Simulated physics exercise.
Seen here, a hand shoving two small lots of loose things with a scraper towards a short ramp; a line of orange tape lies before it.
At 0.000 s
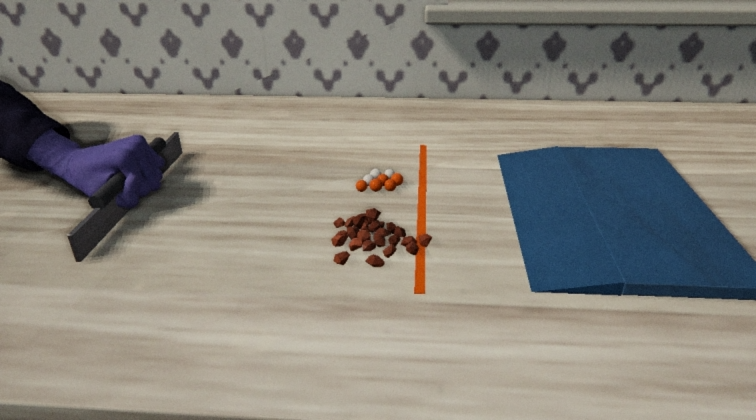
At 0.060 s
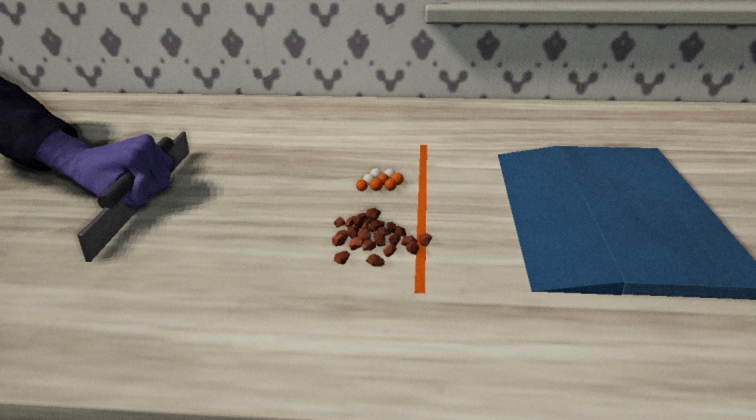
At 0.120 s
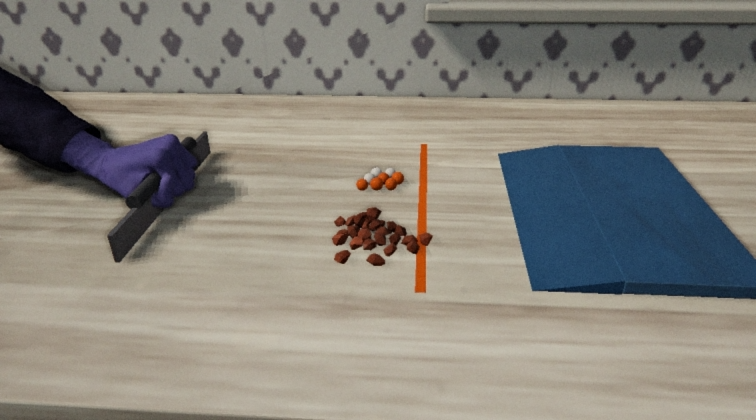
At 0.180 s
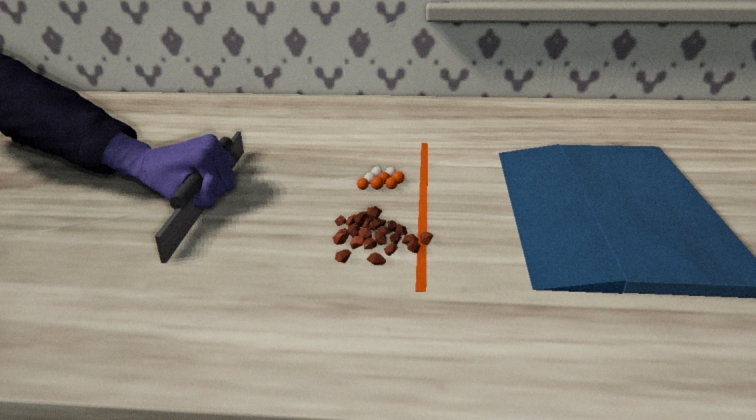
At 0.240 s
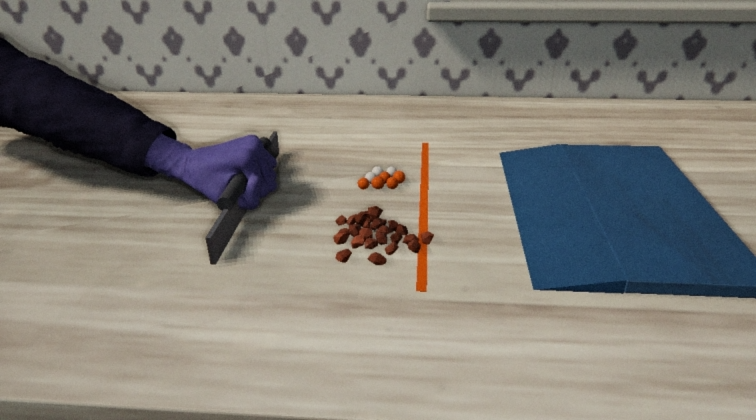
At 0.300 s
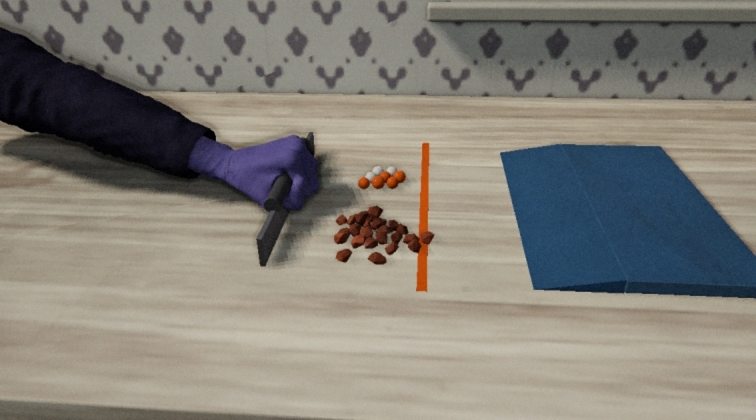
On a pale wood-grain surface before patterned wallpaper, a purple-gloved hand holds a dark scraper at the left, away from reddish-brown chunks, small orange and white balls, an orange strip and a blue ramp. The hand slides the scraper rightward, slowly at first, until it is close beside the two unmoved piles.
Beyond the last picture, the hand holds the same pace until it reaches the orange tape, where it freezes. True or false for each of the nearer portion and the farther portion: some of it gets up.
Nearer portion: False; farther portion: True.
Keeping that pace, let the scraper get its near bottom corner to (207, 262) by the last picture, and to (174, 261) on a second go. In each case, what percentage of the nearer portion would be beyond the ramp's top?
0 % and then 0 %.
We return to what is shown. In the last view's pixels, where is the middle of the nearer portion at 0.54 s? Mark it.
I'd place its centre close to (477, 233).
After 0.41 s, scraper still moving, near (370, 178); nearer portion the whole lot short of the ramp; farther portion the whole lot short of the ramp.
After 0.54 s, scraper stopped at the orange tape; nearer portion only a few on the ramp, all but a few short of the ramp; farther portion a little on the ramp, the bulk short of the ramp.
After 0.82 s, scraper stopped at the orange tape; nearer portion near a quarter on the ramp, near two thirds short of the ramp; farther portion the whole lot past the top.
In the end (1.7 s), scraper stopped at the orange tape; nearer portion none at all past the top, near a quarter on the ramp, the bulk short of the ramp; farther portion the whole lot past the top.
